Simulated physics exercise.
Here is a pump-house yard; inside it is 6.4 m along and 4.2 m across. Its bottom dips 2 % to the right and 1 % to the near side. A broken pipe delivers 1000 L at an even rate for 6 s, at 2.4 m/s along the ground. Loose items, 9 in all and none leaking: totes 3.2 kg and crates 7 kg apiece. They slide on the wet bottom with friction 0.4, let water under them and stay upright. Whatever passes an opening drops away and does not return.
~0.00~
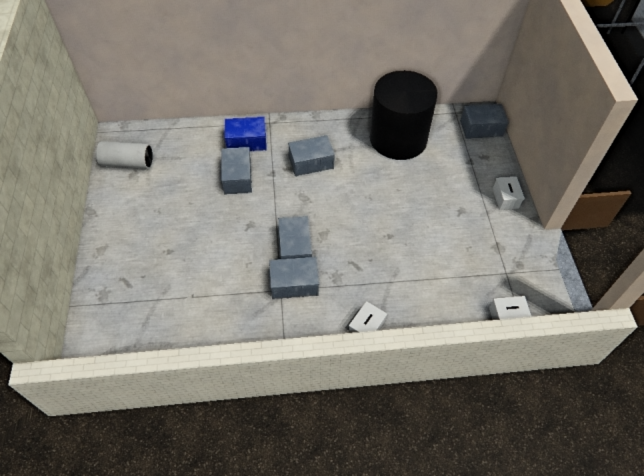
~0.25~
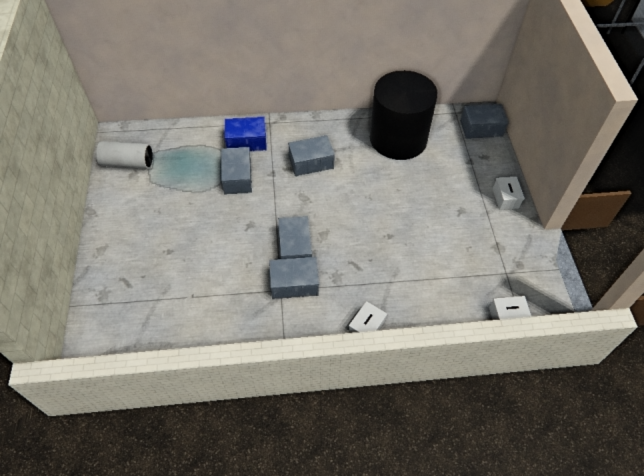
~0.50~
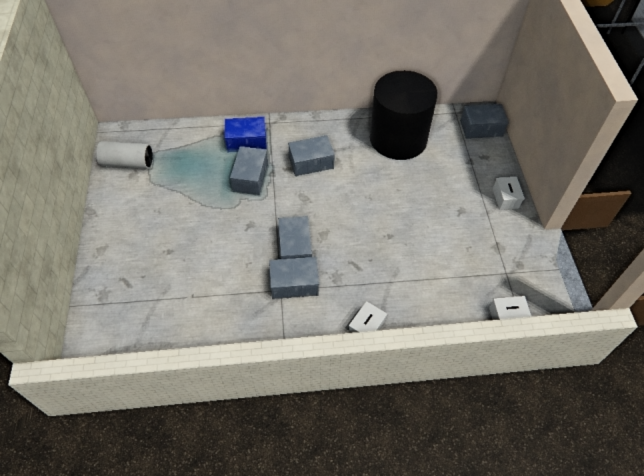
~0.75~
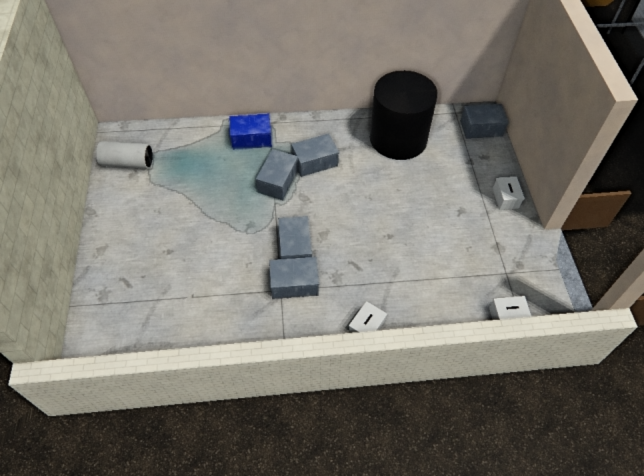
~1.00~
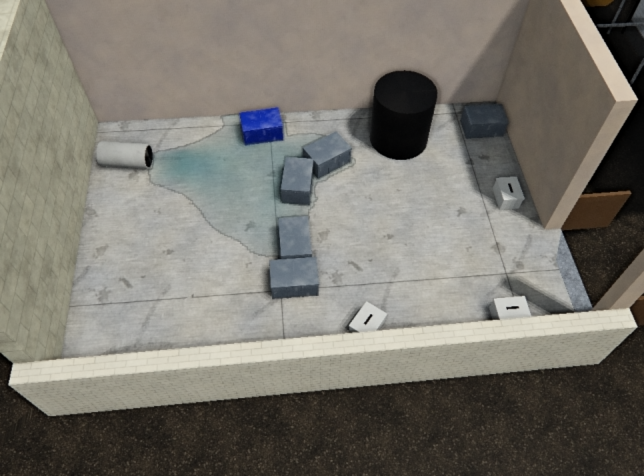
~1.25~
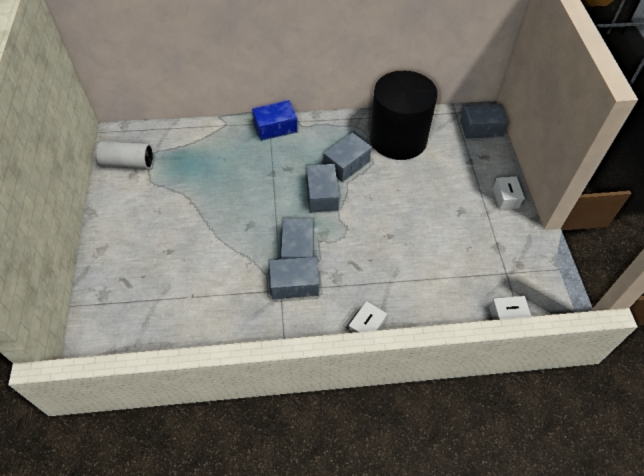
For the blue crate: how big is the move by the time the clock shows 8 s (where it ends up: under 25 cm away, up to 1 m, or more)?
Blue crate gets carried off.
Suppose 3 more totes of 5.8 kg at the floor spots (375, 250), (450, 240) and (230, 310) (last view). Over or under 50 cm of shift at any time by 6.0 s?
In turn: More, more, less.
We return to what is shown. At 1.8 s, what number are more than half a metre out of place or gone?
By then 3.
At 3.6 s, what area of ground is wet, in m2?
Roughly 18 m2.
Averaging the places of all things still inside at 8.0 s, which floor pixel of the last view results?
At about (434, 242).
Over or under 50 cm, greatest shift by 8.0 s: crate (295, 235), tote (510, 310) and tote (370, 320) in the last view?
In that order: Over, over, short of it.
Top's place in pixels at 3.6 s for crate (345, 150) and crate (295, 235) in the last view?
Near (537, 220) and (468, 309).
After 1.8 s the blue crate is near (310, 107), 1.1 m from its start, afloat; 0 of 9 are out; 1 afloat.
After 3.6 s the blue crate is near (356, 98), 1.8 m from its start, afloat; 1 of 9 are out; 3 afloat.
After 5.6 s the blue crate is near (356, 98), 1.8 m from its start, afloat; 2 of 9 are out; 6 afloat.
After 8.0 s the blue crate is near (347, 103), 1.6 m from its start, afloat; 2 of 9 are out; 6 afloat.
